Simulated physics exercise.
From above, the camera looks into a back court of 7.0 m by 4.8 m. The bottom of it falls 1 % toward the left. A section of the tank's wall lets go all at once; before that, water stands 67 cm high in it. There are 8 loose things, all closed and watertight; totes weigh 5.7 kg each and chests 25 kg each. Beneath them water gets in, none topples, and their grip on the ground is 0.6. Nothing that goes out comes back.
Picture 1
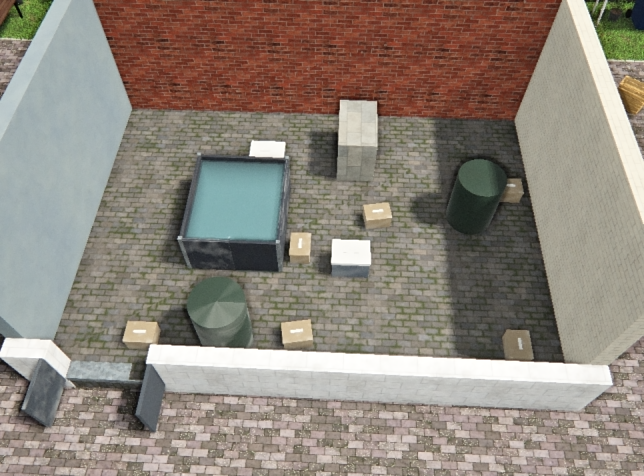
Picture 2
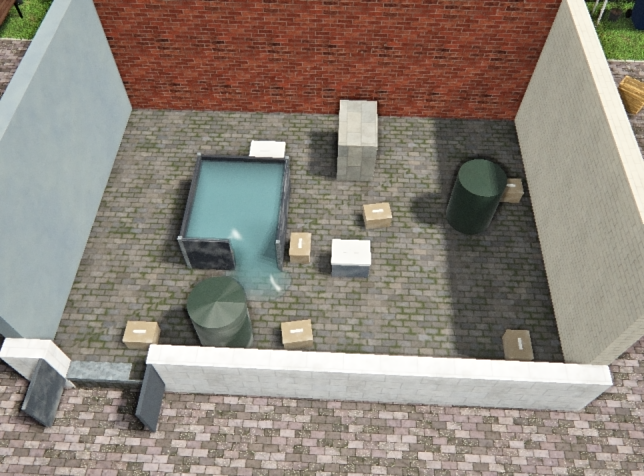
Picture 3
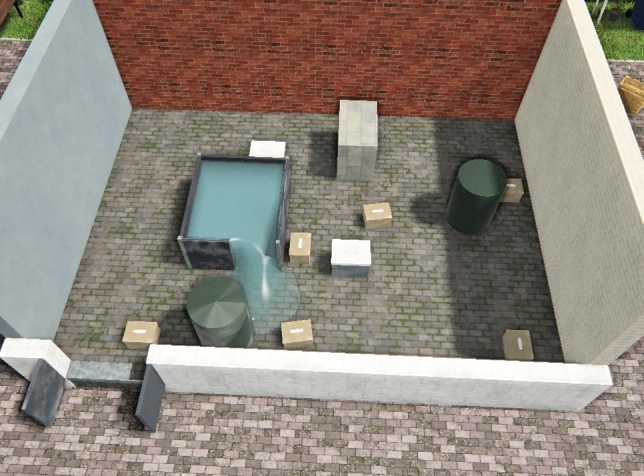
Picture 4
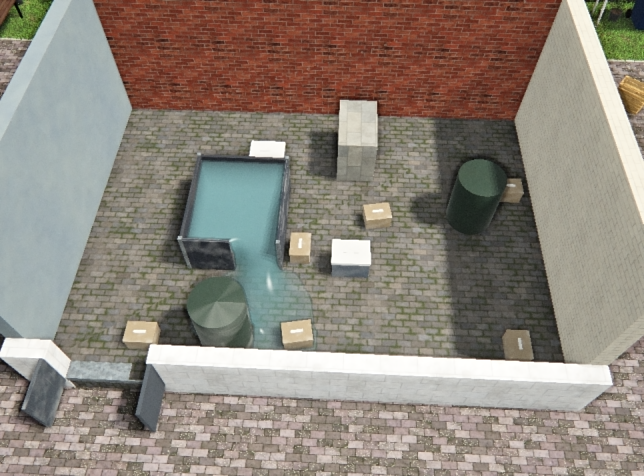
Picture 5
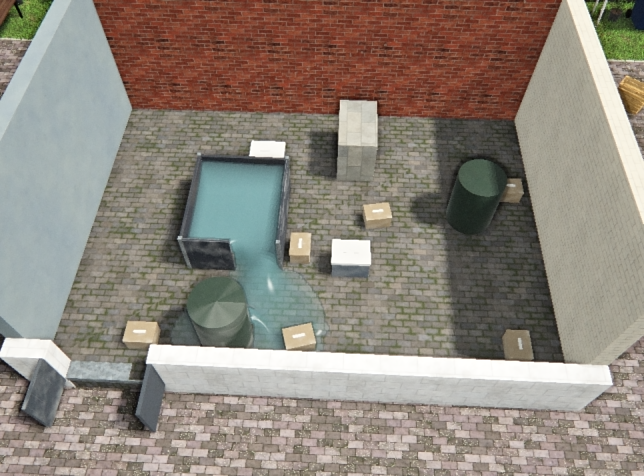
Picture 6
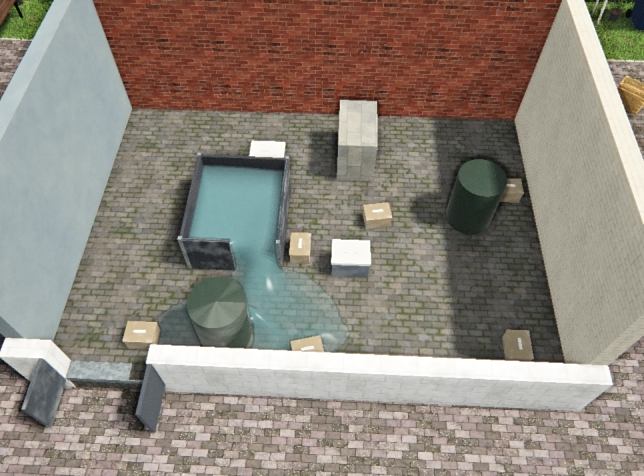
Walled courtyard with a dark-framed tank releasing water across the paving around a green barrel, slightly shifting a cardboard box.
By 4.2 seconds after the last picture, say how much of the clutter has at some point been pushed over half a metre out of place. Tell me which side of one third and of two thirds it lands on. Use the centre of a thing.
Seems to me it will amount to a middle share.
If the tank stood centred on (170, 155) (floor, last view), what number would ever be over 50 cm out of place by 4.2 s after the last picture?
So the tally would be 3.
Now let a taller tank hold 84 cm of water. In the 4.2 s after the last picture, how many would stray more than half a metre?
Result: 4.
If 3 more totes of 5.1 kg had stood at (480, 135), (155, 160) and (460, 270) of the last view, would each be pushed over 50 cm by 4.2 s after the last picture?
The first comes out within the limit, the second within the limit, the third beyond the limit.
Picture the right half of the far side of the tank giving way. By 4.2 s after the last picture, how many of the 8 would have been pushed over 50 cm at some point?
The answer would then be 2.
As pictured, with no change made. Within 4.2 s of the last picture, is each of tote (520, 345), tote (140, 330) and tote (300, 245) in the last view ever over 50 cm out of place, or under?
Listed in sequence: Higher; higher; lower for the last.
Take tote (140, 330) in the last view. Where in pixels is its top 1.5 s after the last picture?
Around (79, 346).
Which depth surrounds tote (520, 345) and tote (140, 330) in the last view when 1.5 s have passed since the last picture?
I'd estimate 6 cm for the first and 4 cm for the second.
Then, 0.4 s after the last picture 1 of 8 are over 50 cm from their spots; 1 afloat.
Then, 1.5 s after the last picture 3 of 8 are over 50 cm from their spots; 2 afloat.
Then, 2.8 s after the last picture 3 of 8 are over 50 cm from their spots; 2 afloat.
Then, 4.2 s after the last picture 4 of 8 are over 50 cm from their spots, and 4 have been at some point; 3 afloat.
